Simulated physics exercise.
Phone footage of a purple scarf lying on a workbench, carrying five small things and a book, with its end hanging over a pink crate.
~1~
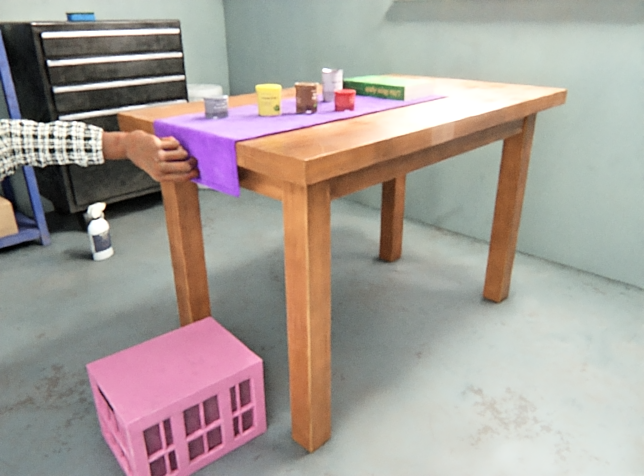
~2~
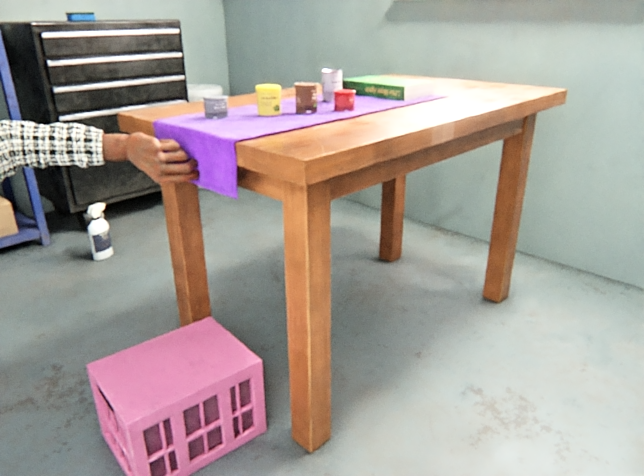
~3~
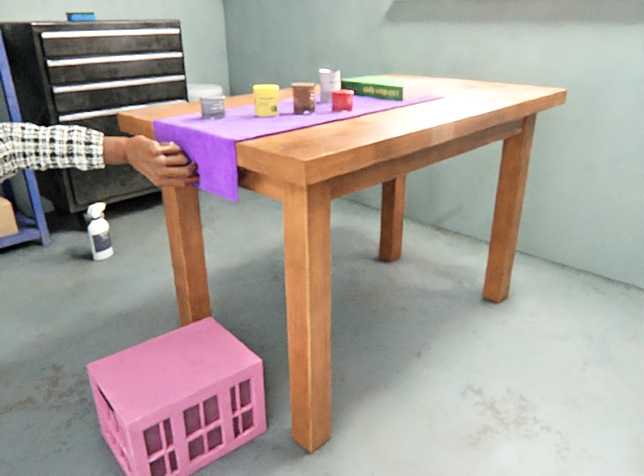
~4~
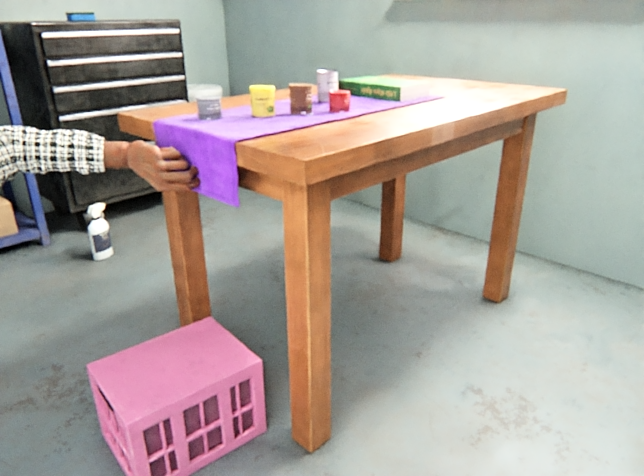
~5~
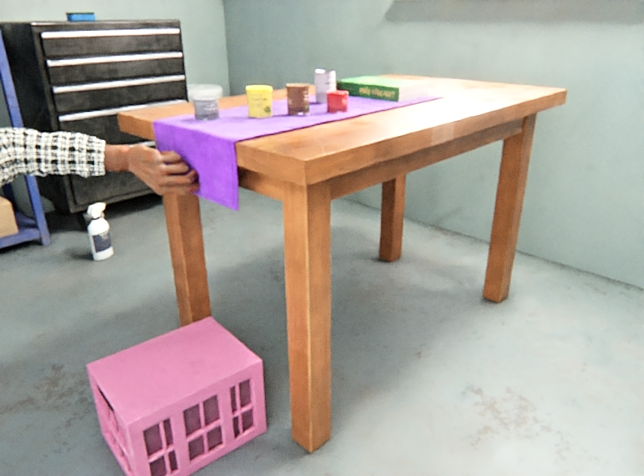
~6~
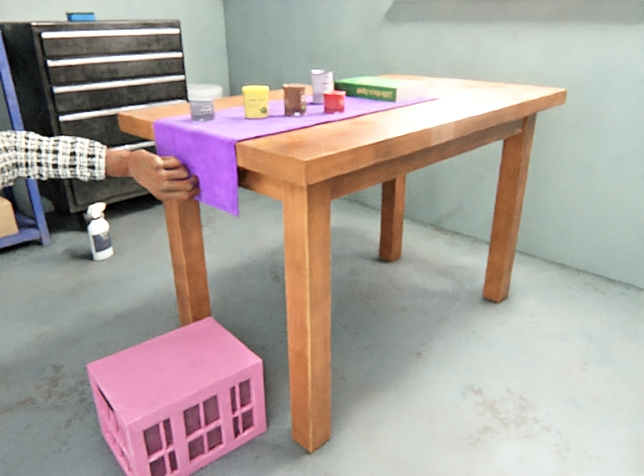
A hand at the left gripped the hanging end of a purple cloth on a wooden table and slowly drew it slightly downward above a pink crate, while the small containers on it shifted slightly left.
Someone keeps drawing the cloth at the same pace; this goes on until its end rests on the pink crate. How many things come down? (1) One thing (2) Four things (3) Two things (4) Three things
2, four things.
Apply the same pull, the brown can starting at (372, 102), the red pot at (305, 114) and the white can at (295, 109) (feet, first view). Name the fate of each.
The brown can stays put; the red pot topples down; and the white can topples down.
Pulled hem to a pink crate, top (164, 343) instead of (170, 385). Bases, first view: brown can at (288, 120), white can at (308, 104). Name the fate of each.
The brown can is lost; the white can stays put.
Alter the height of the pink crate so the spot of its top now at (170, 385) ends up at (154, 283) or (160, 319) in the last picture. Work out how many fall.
It comes to 1 for the first height and 2 for the second.
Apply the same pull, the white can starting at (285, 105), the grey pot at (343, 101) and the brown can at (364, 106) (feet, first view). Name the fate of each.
Result - white can lost; grey pot retained; brown can retained.
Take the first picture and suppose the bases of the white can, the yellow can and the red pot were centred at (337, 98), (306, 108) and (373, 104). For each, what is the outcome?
Record - white can retained; yellow can lost; red pot retained.
Soon after, hem near (203, 275); grey pot gone.
Then, hem on the crate; grey pot, yellow can, brown can and red pot gone.
At rest, hem on the crate; grey pot, yellow can, brown can and red pot gone. The answer is four.
